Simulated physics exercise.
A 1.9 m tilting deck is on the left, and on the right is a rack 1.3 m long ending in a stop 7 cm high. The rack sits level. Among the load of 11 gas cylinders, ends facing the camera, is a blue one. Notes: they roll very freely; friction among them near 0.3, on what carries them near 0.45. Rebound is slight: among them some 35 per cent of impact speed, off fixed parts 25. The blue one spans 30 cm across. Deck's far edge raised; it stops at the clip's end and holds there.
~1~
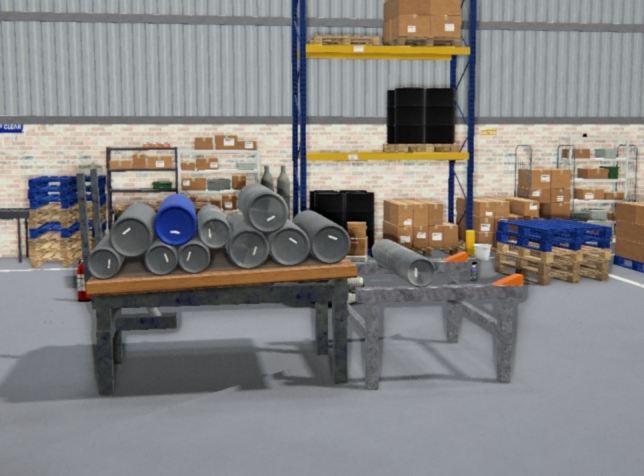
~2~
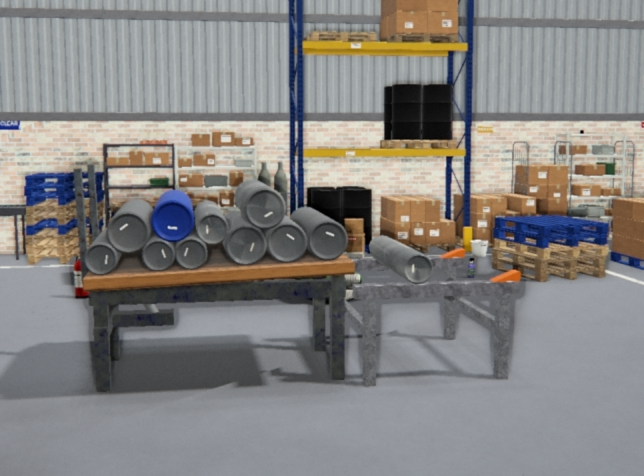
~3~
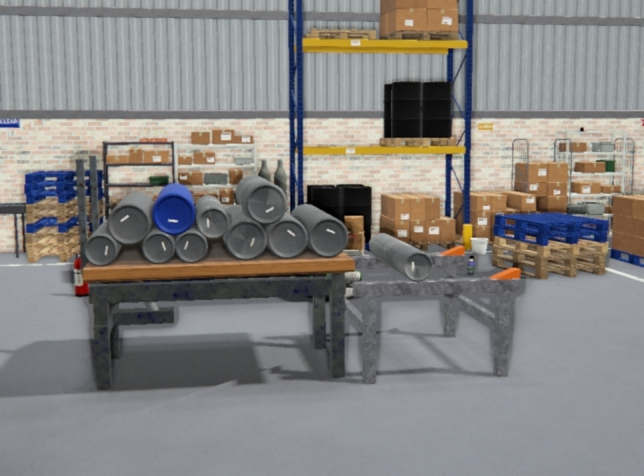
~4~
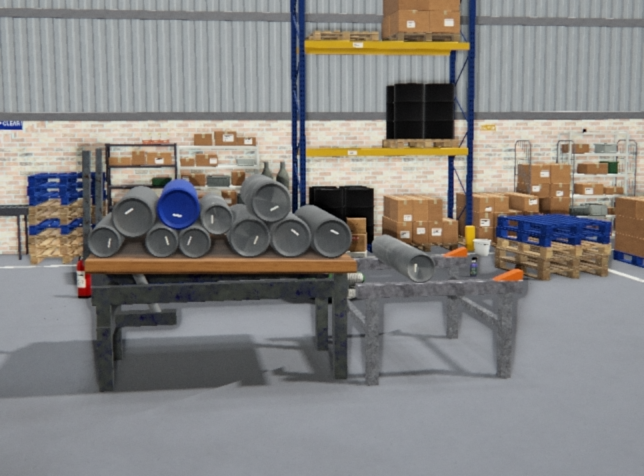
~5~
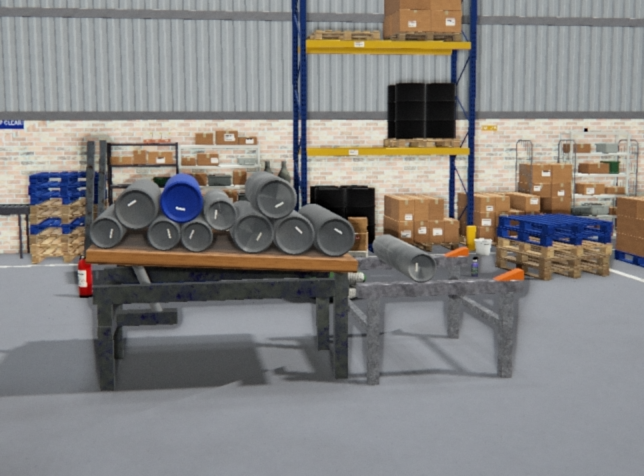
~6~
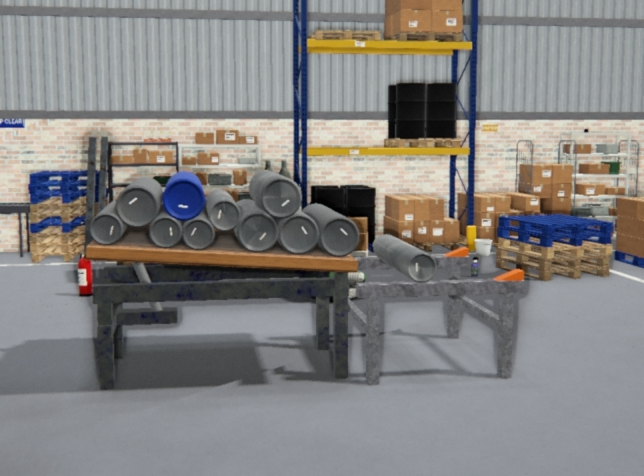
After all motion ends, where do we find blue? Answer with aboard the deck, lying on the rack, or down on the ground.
I would say aboard the deck.
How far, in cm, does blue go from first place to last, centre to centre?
Shift - blue 110.
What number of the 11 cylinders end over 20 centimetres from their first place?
The number you get is 11.
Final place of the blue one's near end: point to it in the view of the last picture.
It ends up close to (323, 208).
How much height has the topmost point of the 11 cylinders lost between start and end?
0 cm.
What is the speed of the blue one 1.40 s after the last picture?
Estimated speed near 0.6 m/s.
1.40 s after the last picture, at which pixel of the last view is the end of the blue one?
Roughly at (249, 204) in the last picture.
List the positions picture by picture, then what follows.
The first picture shows blue (175, 226); deck tilted 2° back; stop top at (521, 277).
The second picture shows blue (173, 221); deck tilted 2° back.
The third picture shows blue (174, 214); deck level.
The fourth picture shows blue (178, 209); deck tilted 2° to the rack.
The fifth picture shows blue (182, 202); deck tilted 4° to the rack.
The sixth picture shows blue (184, 200); deck tilted 4° to the rack.
Then, 1.4 s past the sixth picture, blue is up on others, 80 cm from the hinge, rolling right; 0 lost over the end.
Finally (3.2 s after the last picture), blue is up on others, 25 cm from the hinge; 0 lost over the end.
